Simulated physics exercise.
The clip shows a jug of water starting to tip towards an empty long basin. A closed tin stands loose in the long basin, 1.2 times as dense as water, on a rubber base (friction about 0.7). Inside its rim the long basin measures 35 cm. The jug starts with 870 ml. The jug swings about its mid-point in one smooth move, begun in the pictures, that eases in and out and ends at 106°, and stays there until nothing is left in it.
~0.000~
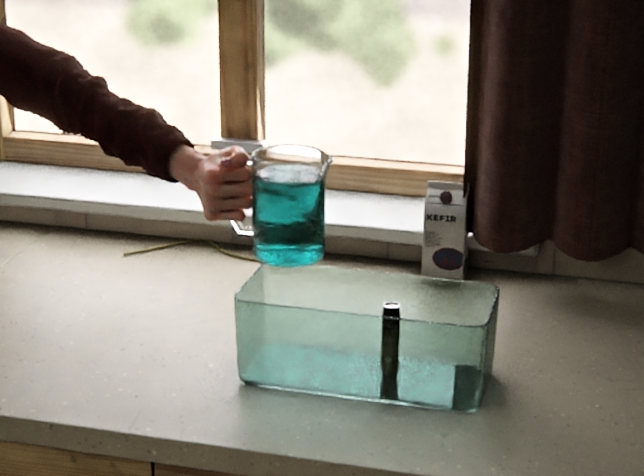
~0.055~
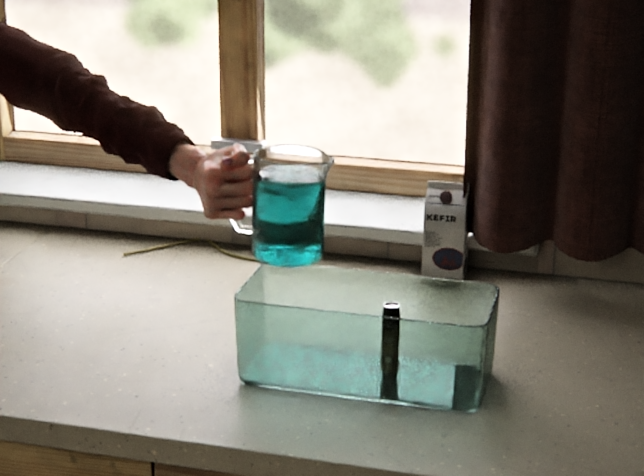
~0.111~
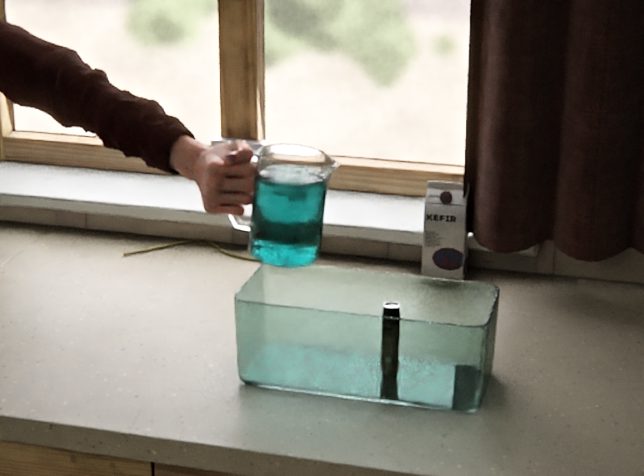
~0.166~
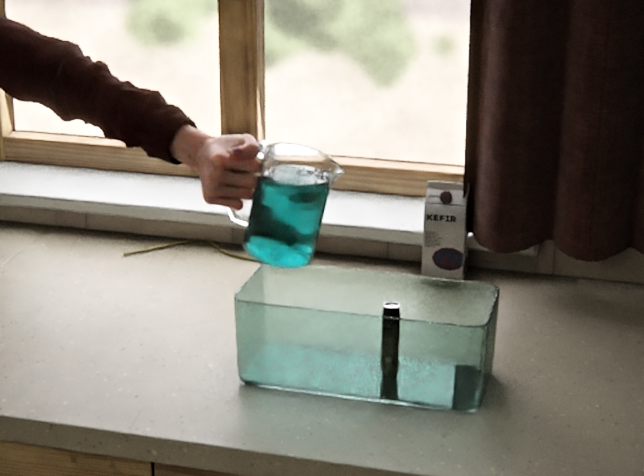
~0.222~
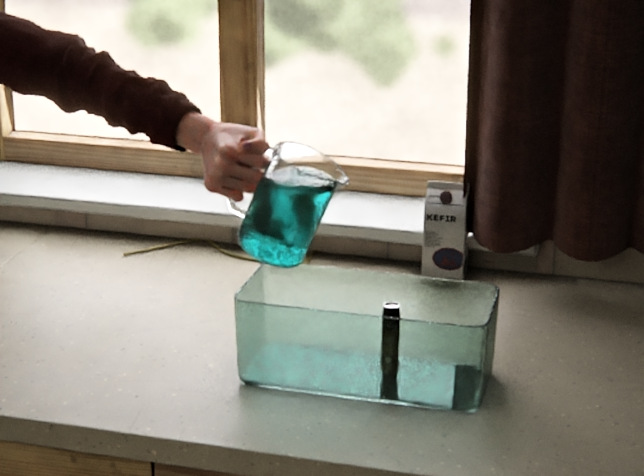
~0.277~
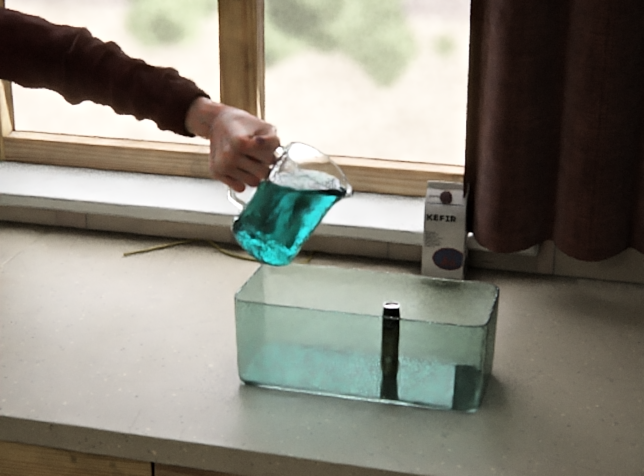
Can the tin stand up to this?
It goes over.
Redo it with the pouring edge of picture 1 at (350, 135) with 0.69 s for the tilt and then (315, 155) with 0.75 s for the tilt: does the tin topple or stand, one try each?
First it keeps standing; then it falls.
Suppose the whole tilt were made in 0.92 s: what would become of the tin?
The tin topples.
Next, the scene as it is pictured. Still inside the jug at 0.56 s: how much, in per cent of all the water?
About 72 per cent.
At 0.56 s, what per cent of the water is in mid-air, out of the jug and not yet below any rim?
Some 18 per cent.
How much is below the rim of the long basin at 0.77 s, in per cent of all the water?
Near 58 in a hundred.
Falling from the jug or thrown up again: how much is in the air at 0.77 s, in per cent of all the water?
Some 16 per cent.
By 0.56 s the tilt is 94° and 72 per cent is still to pour; the tin stands where it began.
By 0.77 s the tilt is 106° and 27 per cent is still to pour; the tin leans 24°.
By 0.98 s the tilt is 106° and 6 per cent is still to pour; the tin lies on its side.
By 1.22 s the tilt is 106° and 1 per cent is still to pour; the tin lies on its side.
At rest the tin lies on its side.
